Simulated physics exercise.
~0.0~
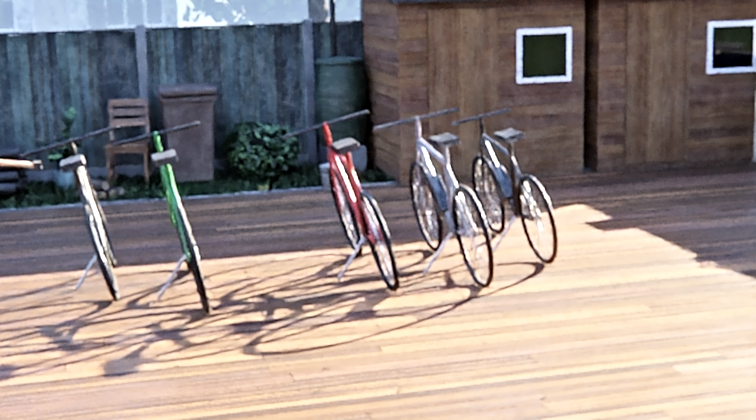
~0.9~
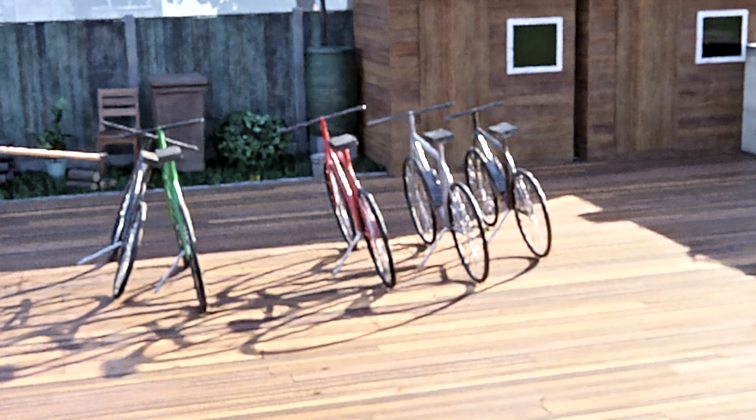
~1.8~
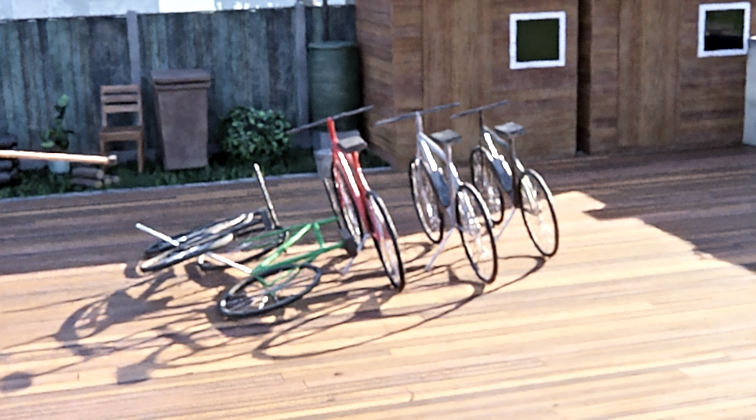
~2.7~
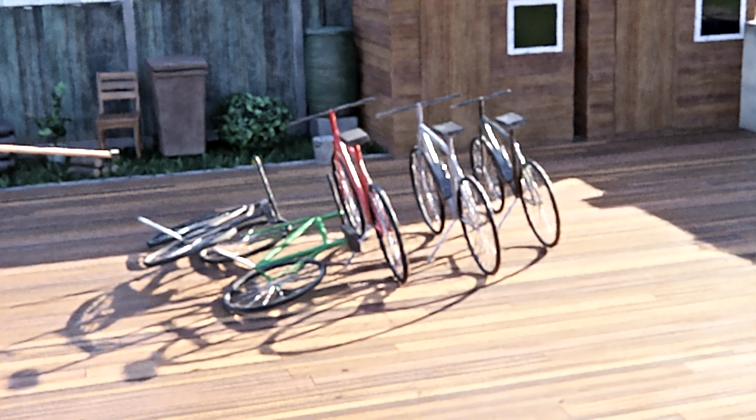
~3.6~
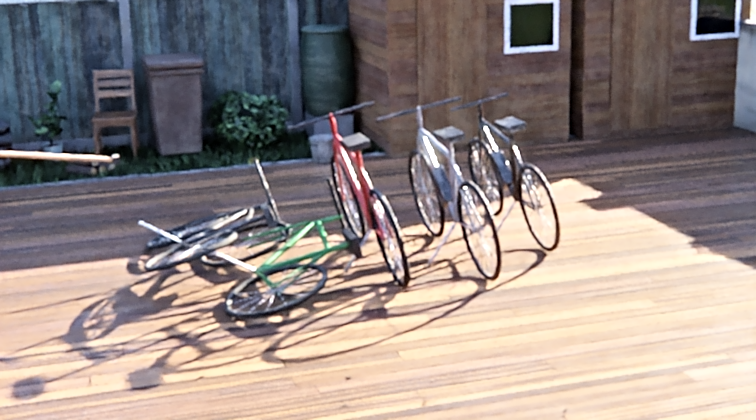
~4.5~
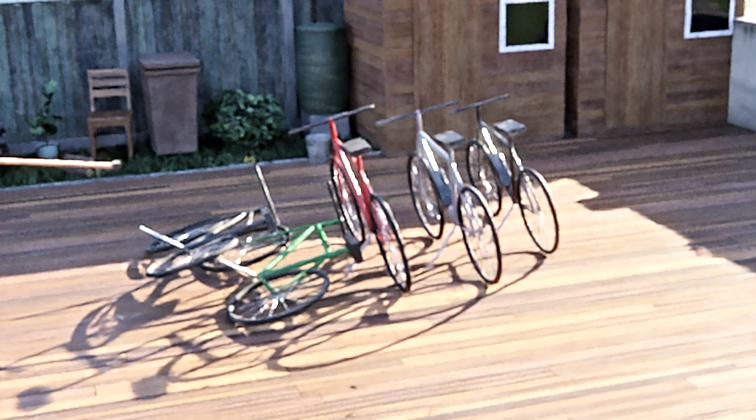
A wooden shed with white-framed windows stands behind a sunlit plank deck, beside a weathered fence with a chair, bins and shrubs, seen from slightly above as the view drifts gently. Five bicycles stand in a row, with a pale one and a green one at left, then a red one and two greyish ones. A pole pokes in from the left edge and moves right as the first bicycle tips toward the green one. Both topple to the right and settle flat on the deck. The pole stays still, and the red and greyish bicycles remain standing.
